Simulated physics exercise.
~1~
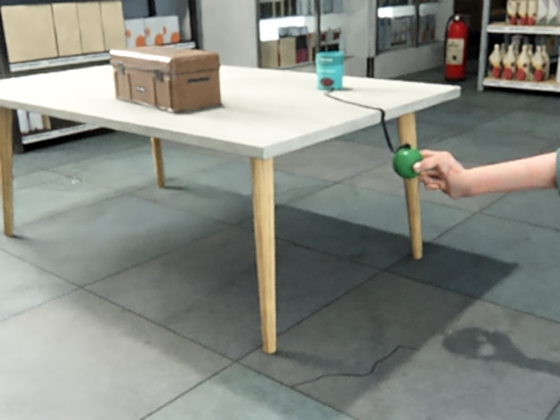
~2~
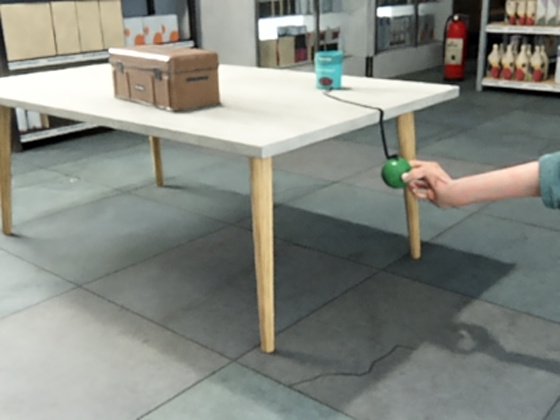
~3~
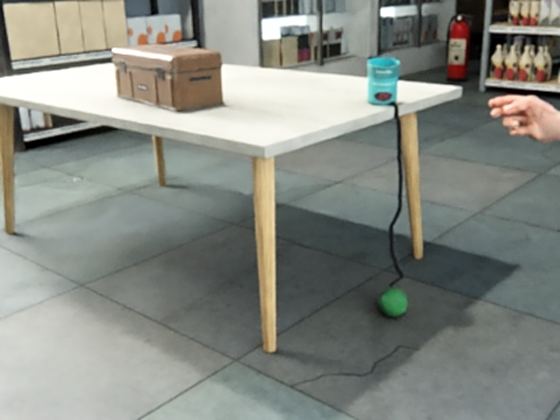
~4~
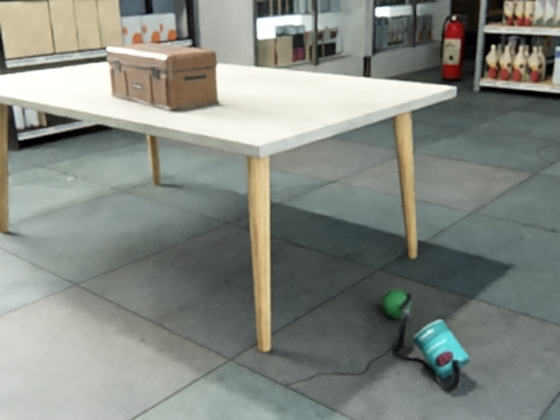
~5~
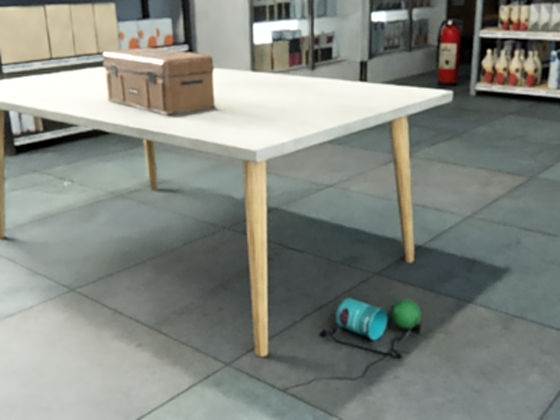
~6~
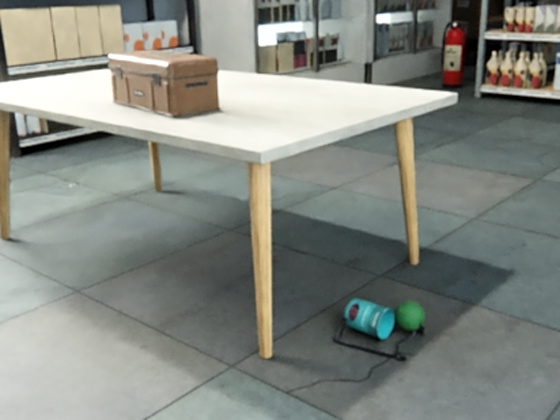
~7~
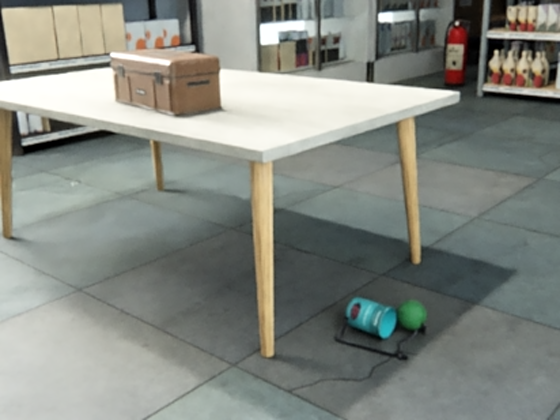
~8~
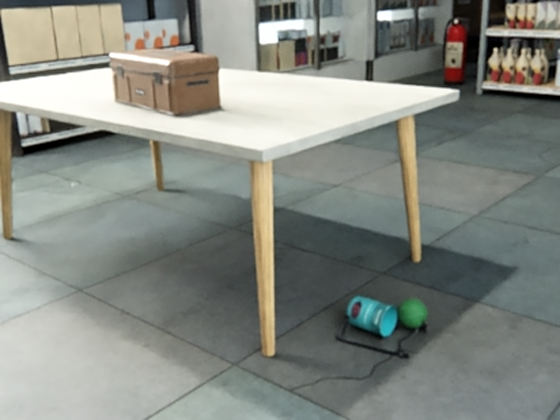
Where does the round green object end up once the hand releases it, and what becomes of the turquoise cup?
The green object ends up on the floor. The turquoise cup is pulled over the table's edge and comes to rest on its side beside it.
